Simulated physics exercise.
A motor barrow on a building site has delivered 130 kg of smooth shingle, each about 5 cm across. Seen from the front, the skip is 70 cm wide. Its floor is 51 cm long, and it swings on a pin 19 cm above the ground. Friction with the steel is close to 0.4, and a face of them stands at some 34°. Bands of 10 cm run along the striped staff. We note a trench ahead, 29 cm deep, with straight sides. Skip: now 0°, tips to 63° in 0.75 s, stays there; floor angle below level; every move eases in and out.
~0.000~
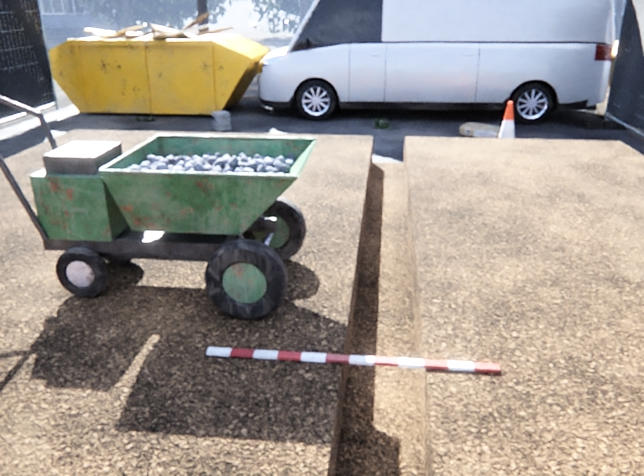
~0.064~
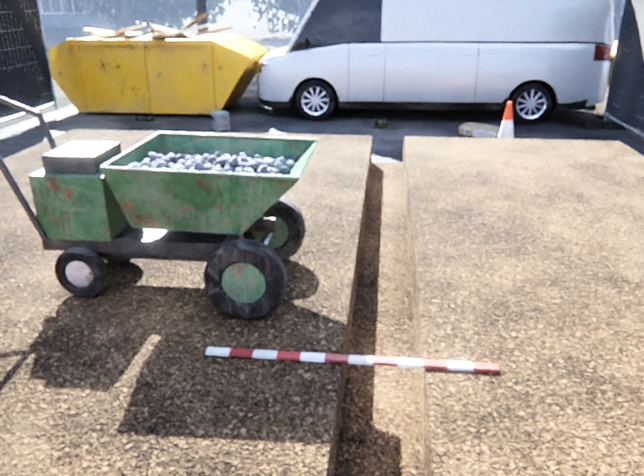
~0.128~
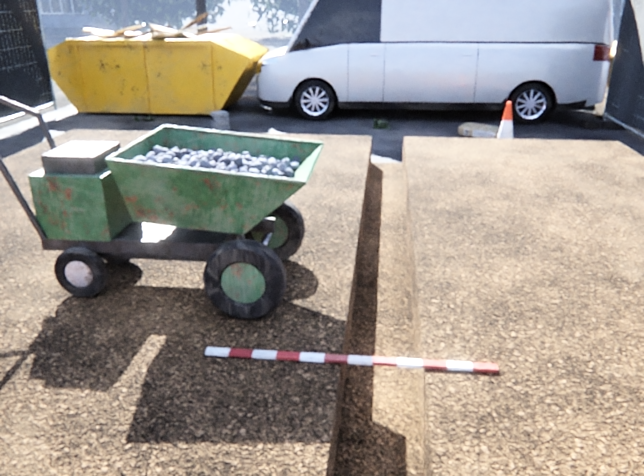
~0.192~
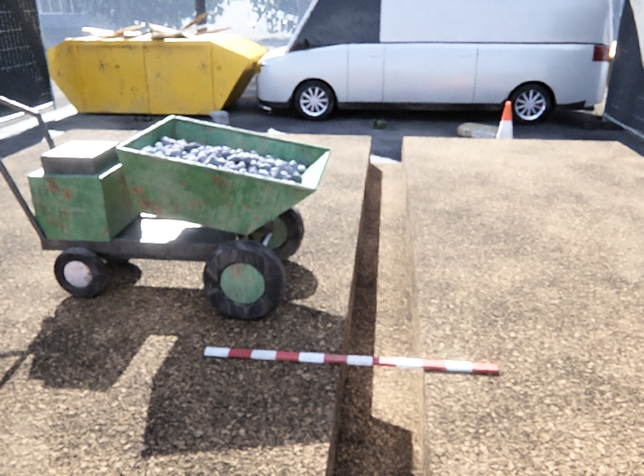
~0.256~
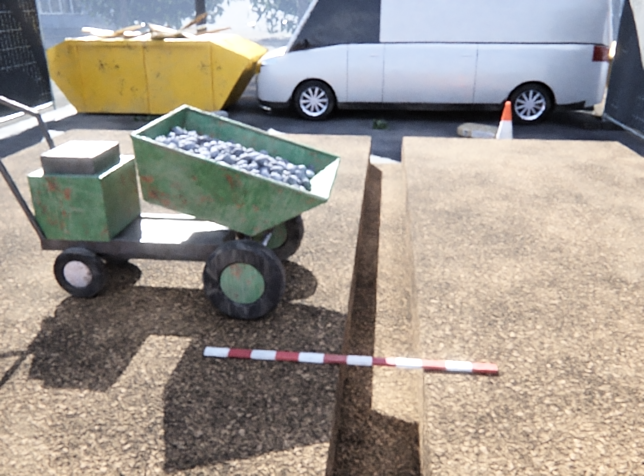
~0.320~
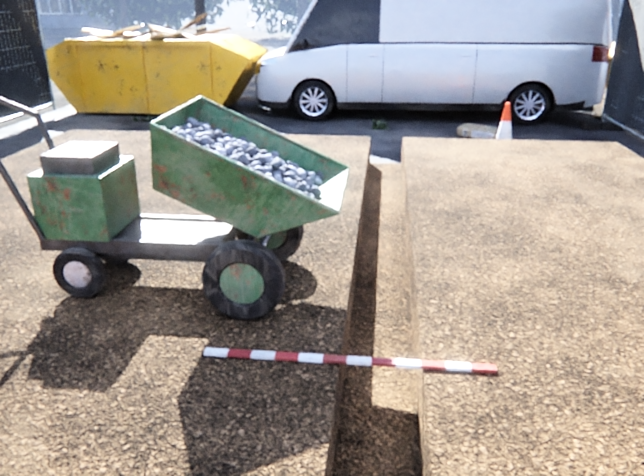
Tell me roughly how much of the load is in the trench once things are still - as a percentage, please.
I would put it at 59 %.
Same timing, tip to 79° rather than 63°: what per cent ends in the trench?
In that case near 85 per cent.
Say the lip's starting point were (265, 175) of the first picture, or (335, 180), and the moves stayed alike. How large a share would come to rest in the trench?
Estimates: 90 % then 25 %.
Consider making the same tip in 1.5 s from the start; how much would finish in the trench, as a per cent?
Roughly 75 per cent.
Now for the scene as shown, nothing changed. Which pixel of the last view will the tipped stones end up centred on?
(409, 319).
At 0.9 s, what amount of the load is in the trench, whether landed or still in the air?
About 20 per cent by then.
After 0.6 s the floor is at 53°; 100 % in the skip; the foremost stones are at (350, 237).
After 0.9 s the floor is at 63°; 79 % in the skip, 18 % in the trench, 3 % past the trench; the foremost stones are at (431, 289).
After 1.2 s the floor is at 63°; 29 % in the skip, 32 % in the trench, 39 % past the trench; the foremost stones are at (556, 290).
After 3.2 s the floor is at 63°; 0 % in the skip, 59 % in the trench, 41 % past the trench; the foremost stones are past the picture's edge.
